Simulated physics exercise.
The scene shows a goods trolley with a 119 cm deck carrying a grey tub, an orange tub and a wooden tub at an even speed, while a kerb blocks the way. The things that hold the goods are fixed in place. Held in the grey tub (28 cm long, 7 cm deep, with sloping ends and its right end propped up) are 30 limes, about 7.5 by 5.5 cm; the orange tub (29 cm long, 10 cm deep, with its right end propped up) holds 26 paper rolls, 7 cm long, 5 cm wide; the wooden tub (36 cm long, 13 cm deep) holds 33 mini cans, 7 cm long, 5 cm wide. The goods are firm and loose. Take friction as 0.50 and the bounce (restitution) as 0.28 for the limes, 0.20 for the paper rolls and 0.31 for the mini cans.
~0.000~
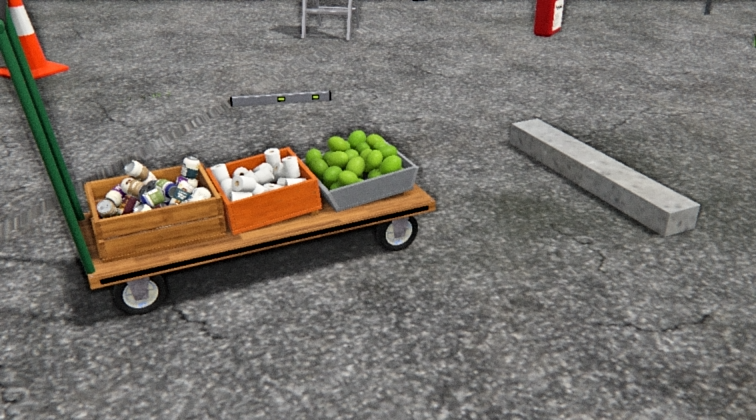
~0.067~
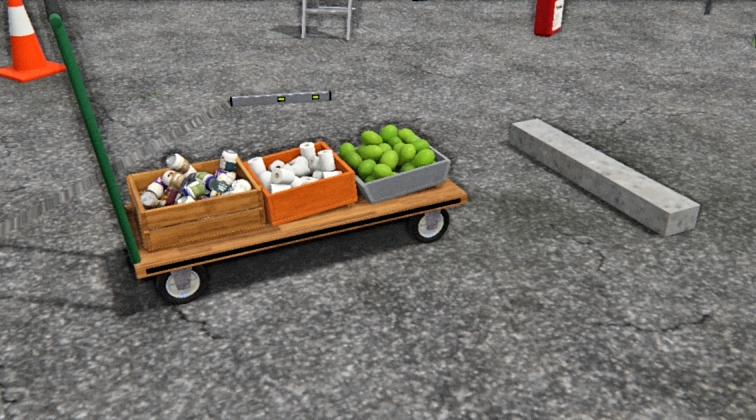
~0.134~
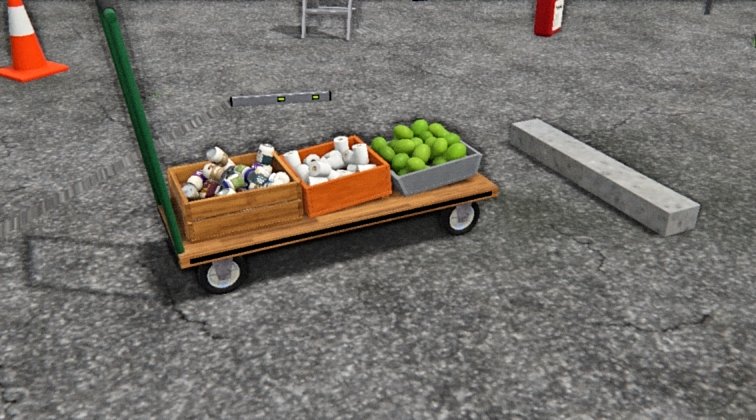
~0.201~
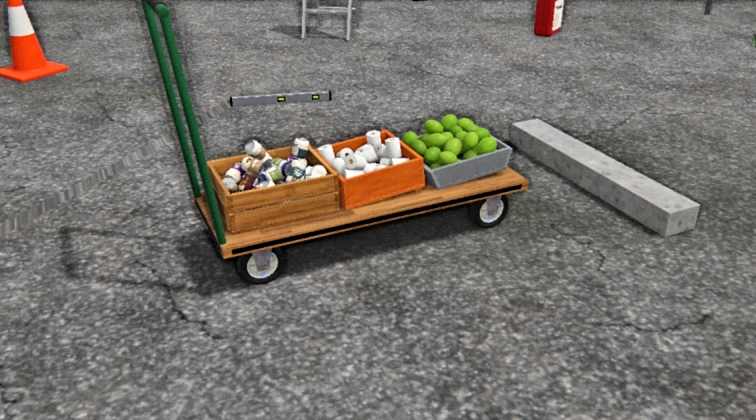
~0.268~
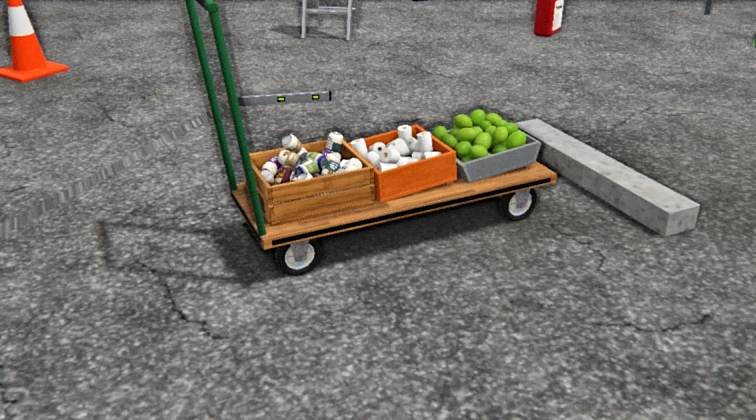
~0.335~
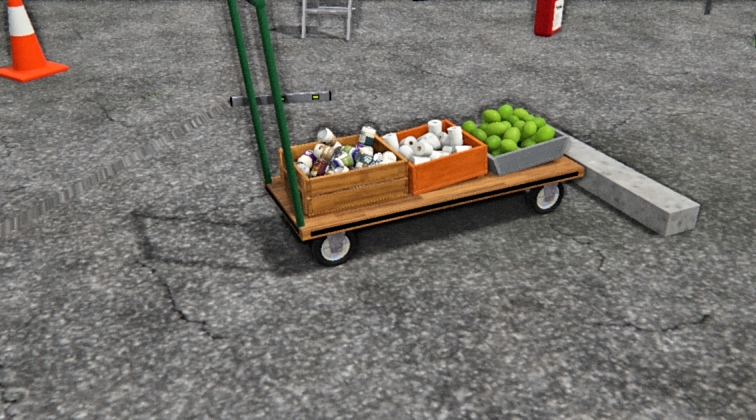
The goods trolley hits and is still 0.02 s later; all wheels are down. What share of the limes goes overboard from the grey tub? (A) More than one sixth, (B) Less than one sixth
A, more than one sixth.
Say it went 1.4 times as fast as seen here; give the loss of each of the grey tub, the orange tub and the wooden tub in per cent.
In that case the grey tub sheds 40 per cent, the orange tub 0 per cent and the wooden tub 10 per cent.
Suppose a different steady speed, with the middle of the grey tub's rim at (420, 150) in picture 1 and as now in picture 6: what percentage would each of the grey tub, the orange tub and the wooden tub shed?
Result - grey tub: 10 per cent; orange tub: 0 per cent; wooden tub: 0 per cent.
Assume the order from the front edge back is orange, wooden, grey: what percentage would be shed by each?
In that arrangement the grey tub sheds 20 per cent of its load, the orange tub 0 per cent, and the wooden tub 10 per cent.
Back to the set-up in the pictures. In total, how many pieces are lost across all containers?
Around 10.
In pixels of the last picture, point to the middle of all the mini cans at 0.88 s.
Centre approx. (410, 162).
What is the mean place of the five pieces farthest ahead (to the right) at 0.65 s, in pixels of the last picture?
At about (599, 110).
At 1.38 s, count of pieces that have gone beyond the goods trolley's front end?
Roughly 8 pieces.
After 0.43 s, contact.
After 0.53 s, 2 of 30 out of the grey tub, 0 of 26 out of the orange tub and 0 of 33 out of the wooden tub.
After 0.65 s, 6 of 30 out of the grey tub, 0 of 26 out of the orange tub and 1 of 33 out of the wooden tub.
After 0.88 s, 8 of 30 out of the grey tub, 1 of 26 out of the orange tub and 1 of 33 out of the wooden tub.
Final count (at 1.38 s), 8 of 30 out of the grey tub, 1 of 26 out of the orange tub and 1 of 33 out of the wooden tub. Asked share, 8 of 30, 27 per cent.
